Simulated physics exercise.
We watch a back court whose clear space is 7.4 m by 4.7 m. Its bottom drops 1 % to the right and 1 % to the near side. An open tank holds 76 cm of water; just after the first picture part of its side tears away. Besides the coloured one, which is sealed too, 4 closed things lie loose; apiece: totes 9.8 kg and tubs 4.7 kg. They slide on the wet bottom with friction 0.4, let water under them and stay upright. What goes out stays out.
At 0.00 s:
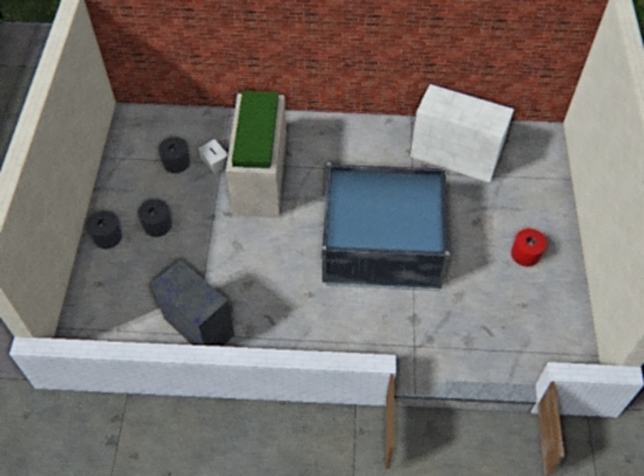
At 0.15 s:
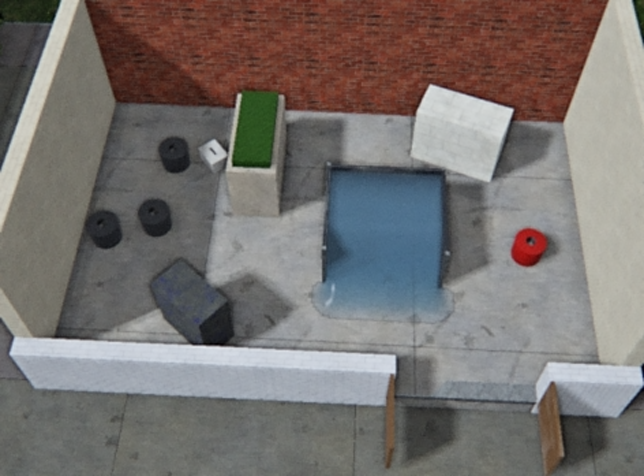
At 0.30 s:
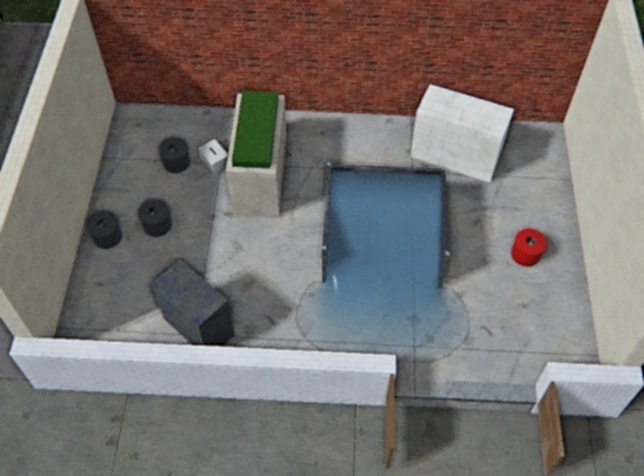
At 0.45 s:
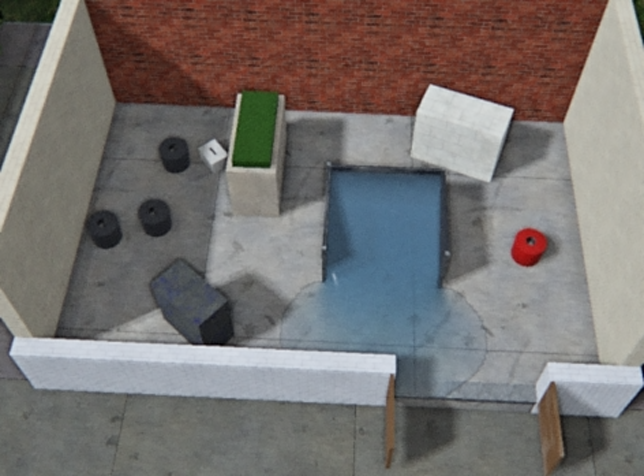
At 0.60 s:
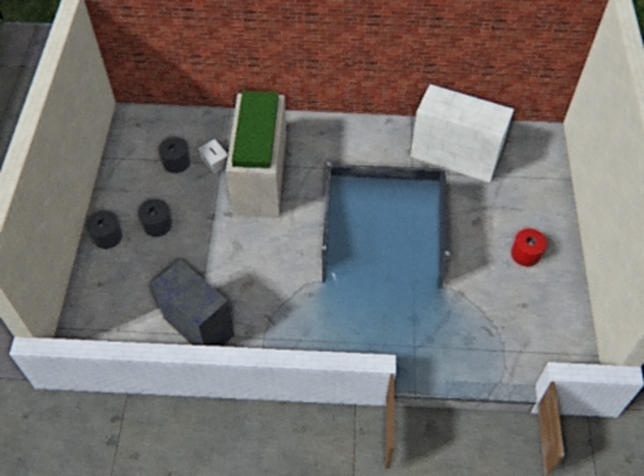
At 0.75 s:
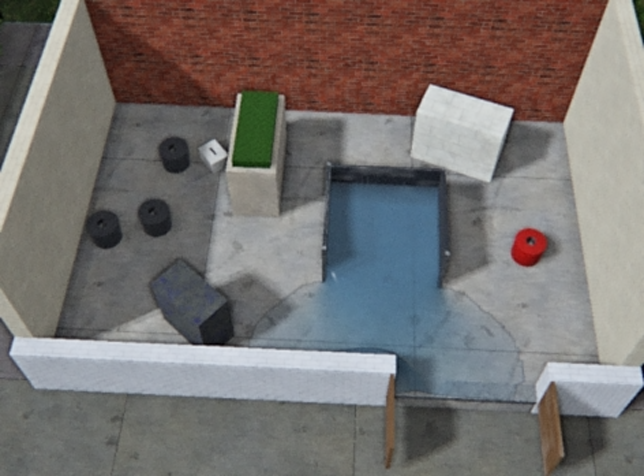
An open tank's near side gives way and water spreads across the court toward the gateway.
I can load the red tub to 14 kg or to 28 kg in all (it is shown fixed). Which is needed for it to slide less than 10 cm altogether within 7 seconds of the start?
For it, the lower weight is enough.
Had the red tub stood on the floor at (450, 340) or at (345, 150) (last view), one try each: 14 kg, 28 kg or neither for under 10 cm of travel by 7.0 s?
In turn: Neither is enough; either load holds.
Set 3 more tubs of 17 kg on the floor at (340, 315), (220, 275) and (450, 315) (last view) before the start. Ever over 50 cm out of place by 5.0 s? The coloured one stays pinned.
In turn: Past it, more, over.
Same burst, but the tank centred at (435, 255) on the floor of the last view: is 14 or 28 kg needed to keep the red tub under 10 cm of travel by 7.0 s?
In that case the lower weight is enough.
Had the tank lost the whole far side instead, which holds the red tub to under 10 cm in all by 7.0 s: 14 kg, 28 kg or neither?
In that case only the larger load is enough.
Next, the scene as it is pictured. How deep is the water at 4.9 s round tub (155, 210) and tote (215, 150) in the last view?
About 9 and 2 cm.
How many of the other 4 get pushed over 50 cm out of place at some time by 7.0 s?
3 of them.
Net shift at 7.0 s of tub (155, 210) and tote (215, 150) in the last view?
In turn: 200 cm, 0 cm.
After 1.4 s the red tub would be 0 cm from its start with 14 kg and 0 cm from its start with 28 kg; 0 cm of water round it then.
After 3.1 s the red tub would be 0 cm from its start with 14 kg and 0 cm from its start with 28 kg; 0 cm of water round it then.
After 4.9 s the red tub would be 0 cm from its start with 14 kg and 0 cm from its start with 28 kg; 1 cm of water round it then.
After 7.0 s the red tub would be 0 cm from its start with 14 kg and 0 cm from its start with 28 kg; 1 cm of water round it then.
